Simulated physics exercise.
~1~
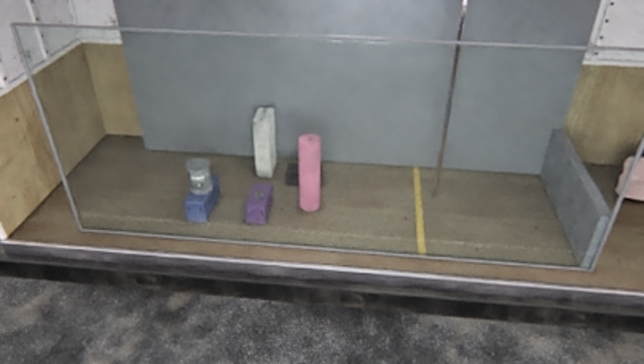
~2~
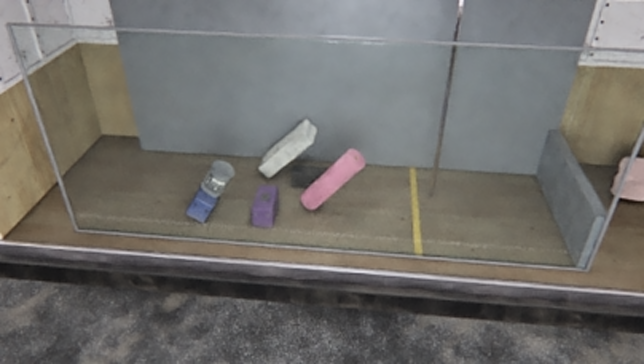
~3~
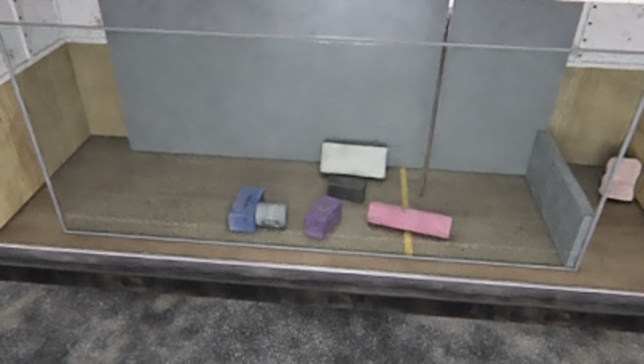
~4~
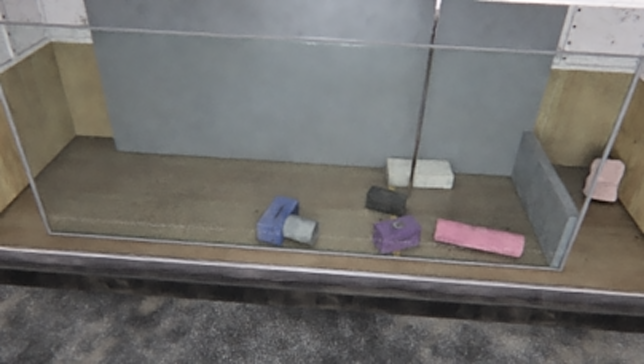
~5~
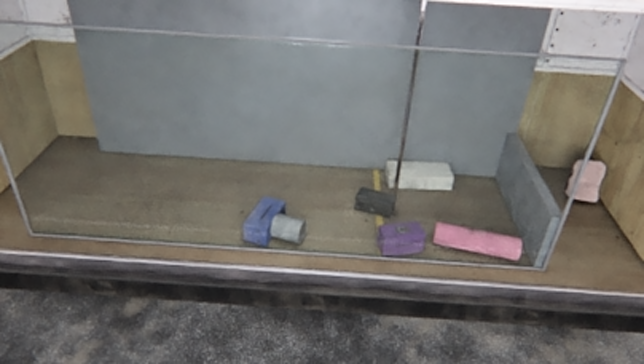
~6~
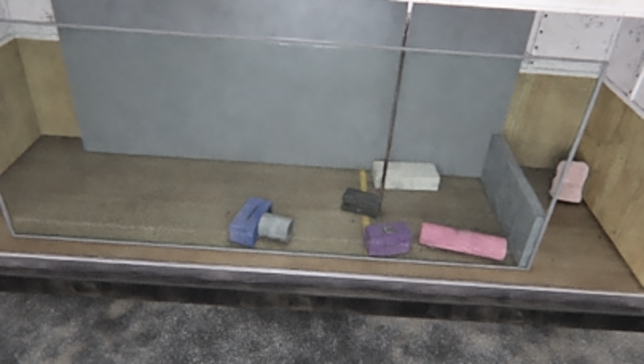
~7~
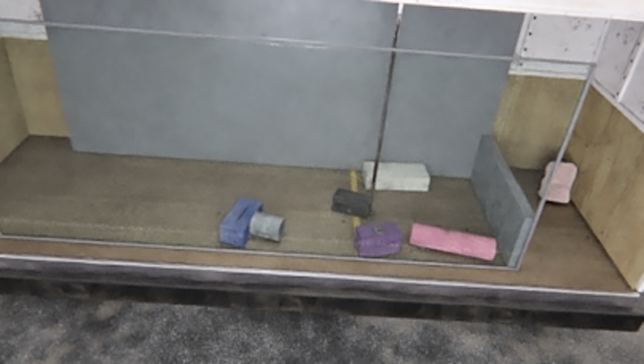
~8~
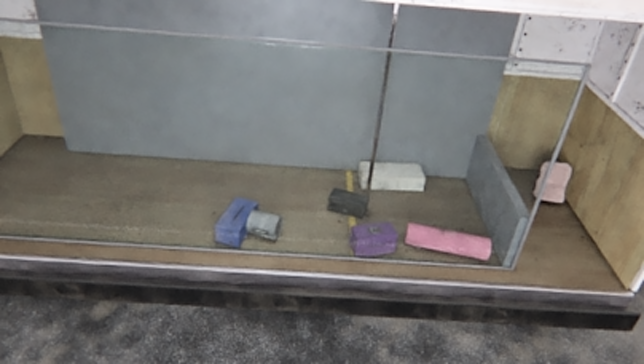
Box van bay, loose objects sliding right as upright ones topple, the pink roll and white box settling past the yellow line.
